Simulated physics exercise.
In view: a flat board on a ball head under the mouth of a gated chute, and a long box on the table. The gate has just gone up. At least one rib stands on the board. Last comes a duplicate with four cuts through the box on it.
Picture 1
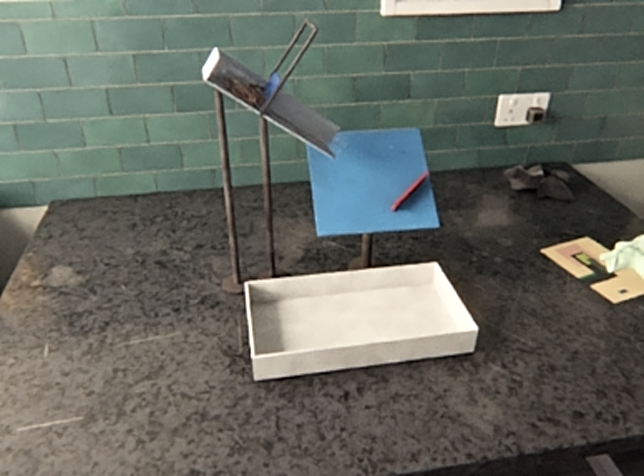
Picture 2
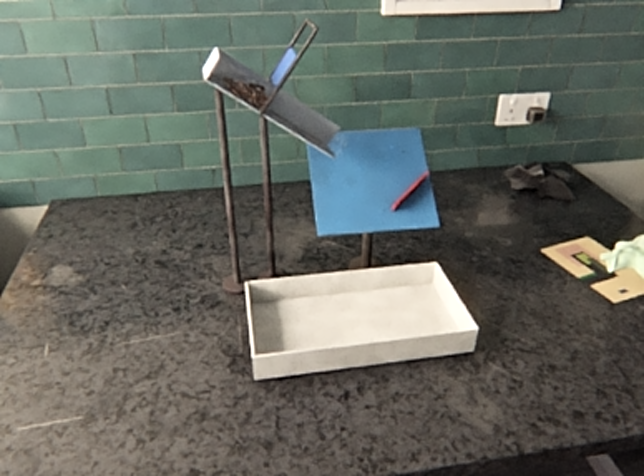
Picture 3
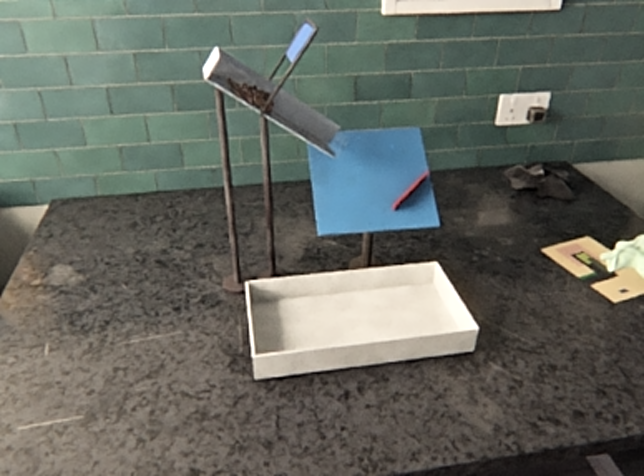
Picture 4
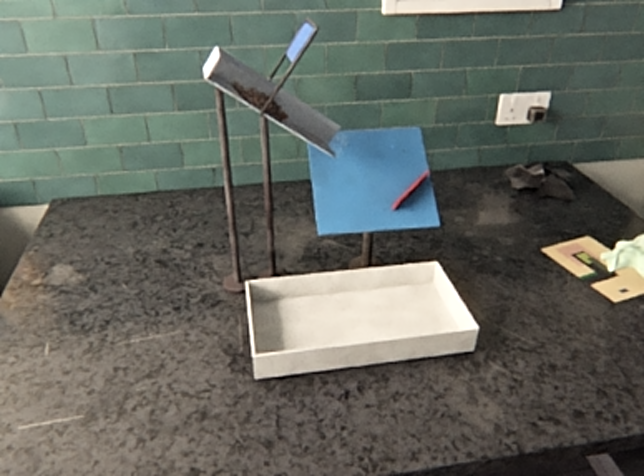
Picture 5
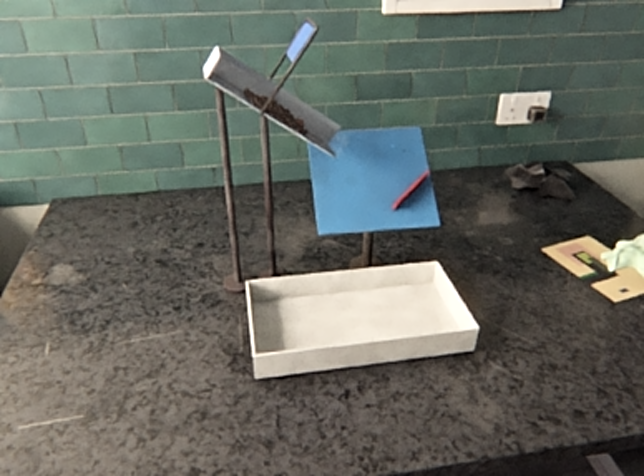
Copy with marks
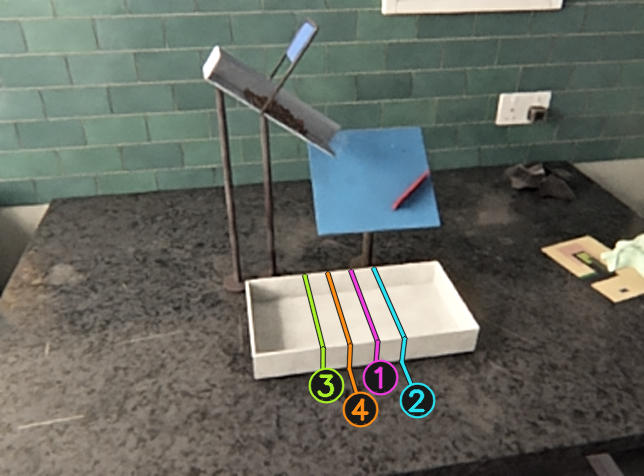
A blue board with a short red rib on its right side stands tilted on a dark, mottled worktop against green tiles, seen from the front and slightly above by a still camera. Above its left edge slopes a grey chute on two thin posts, with a white box in front and cards at right. The chute's blue gate slides up, and small brown pieces creep partway down the channel.
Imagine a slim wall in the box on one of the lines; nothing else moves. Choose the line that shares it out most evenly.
I would pick line 2.
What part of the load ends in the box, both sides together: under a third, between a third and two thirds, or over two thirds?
Over two thirds.
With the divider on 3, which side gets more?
The right side.
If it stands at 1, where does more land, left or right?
The right side.
On the marked copy, line 1 crosses the front rim at (377, 340); line 2 crosses the front rim at (404, 337); line 3 crosses the front rim at (322, 347); line 4 crosses the front rim at (350, 344).
If 1 is chosen, of what is caught, a stray few on the left of the divider, nearly all on the right.
If 2 is chosen, of what is caught, about two thirds on the left of the divider, about a third on the right.
If 3 is chosen, of what is caught, none on the left of the divider, all on the right.
If 4 is chosen, of what is caught, none on the left of the divider, all on the right.
